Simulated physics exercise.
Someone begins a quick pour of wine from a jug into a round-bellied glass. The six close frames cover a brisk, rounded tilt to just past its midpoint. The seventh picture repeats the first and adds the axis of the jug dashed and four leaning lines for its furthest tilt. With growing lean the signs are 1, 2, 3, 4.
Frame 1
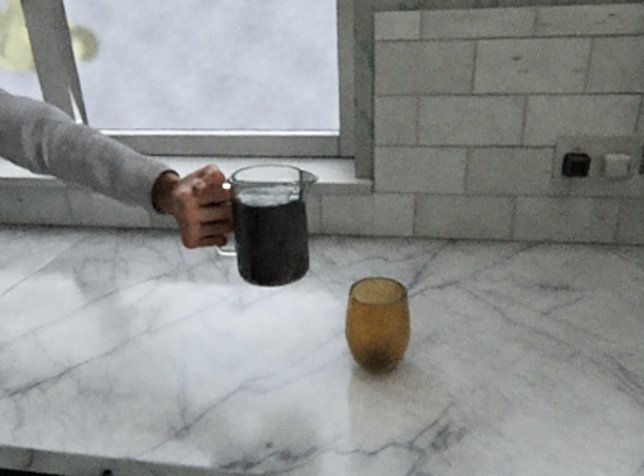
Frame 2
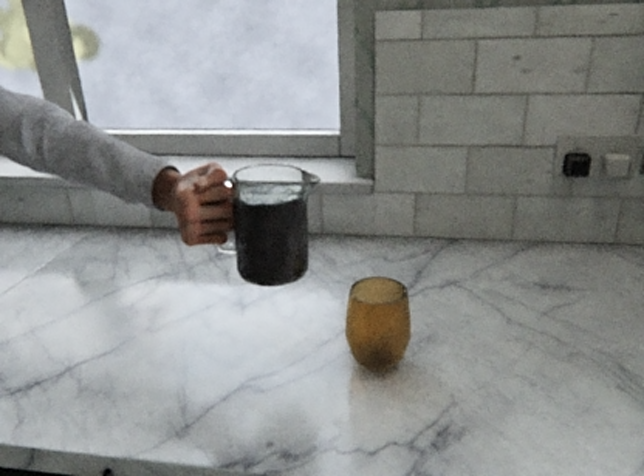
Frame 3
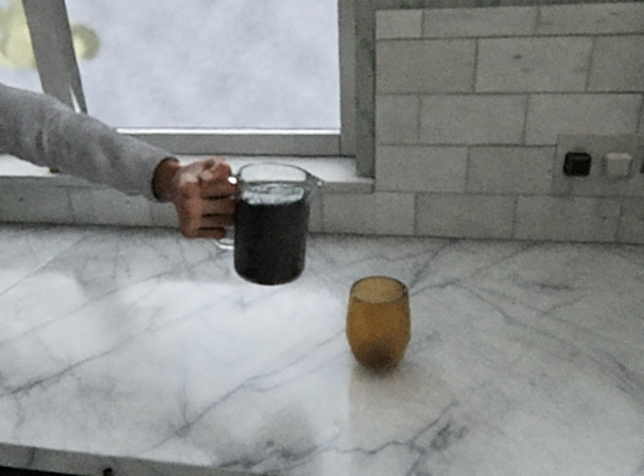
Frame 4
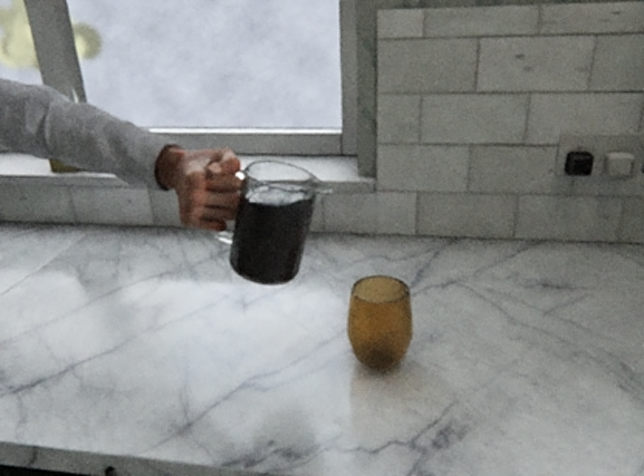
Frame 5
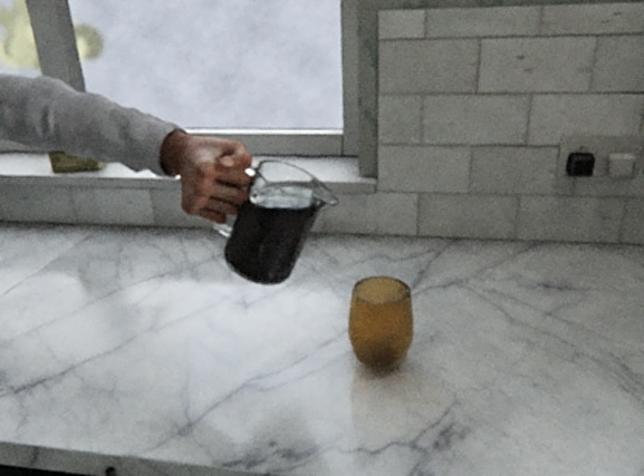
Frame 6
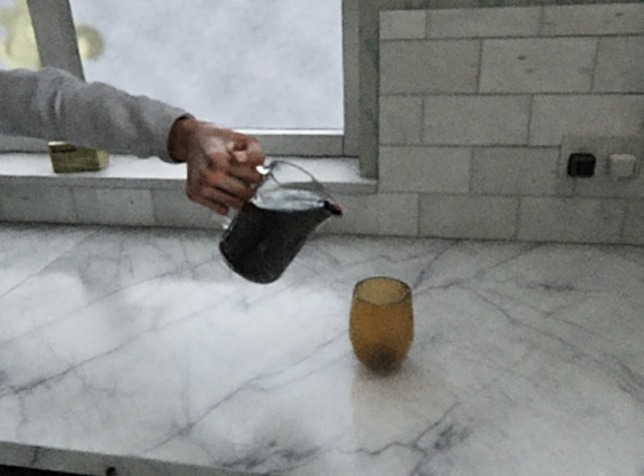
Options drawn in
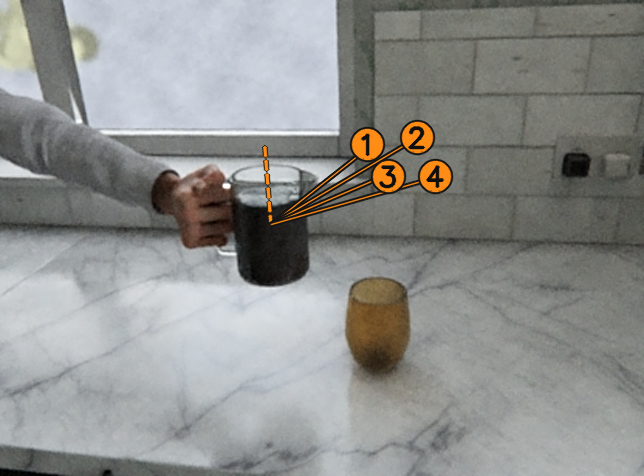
A hand lifts and tips a jug of dark liquid rightward above an amber glass.
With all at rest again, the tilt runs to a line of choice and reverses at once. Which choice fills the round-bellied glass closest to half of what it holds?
3 is best.
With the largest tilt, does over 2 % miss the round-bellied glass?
No, it does not.
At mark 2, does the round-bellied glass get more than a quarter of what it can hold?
Yes, clearly.
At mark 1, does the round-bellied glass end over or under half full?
Under half.
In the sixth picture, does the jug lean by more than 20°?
Yes, it does.
On the marked copy, 1 at (355, 157); 2 at (403, 146); 3 at (371, 181); 4 at (419, 182).
If 1 is chosen, the round-bellied glass ends with about 24 % of what it can hold.
If 2 is chosen, the round-bellied glass ends with about 36 % of what it can hold.
If 3 is chosen, the round-bellied glass ends with about 51 % of what it can hold.
If 4 is chosen, the round-bellied glass ends with about 69 % of what it can hold.
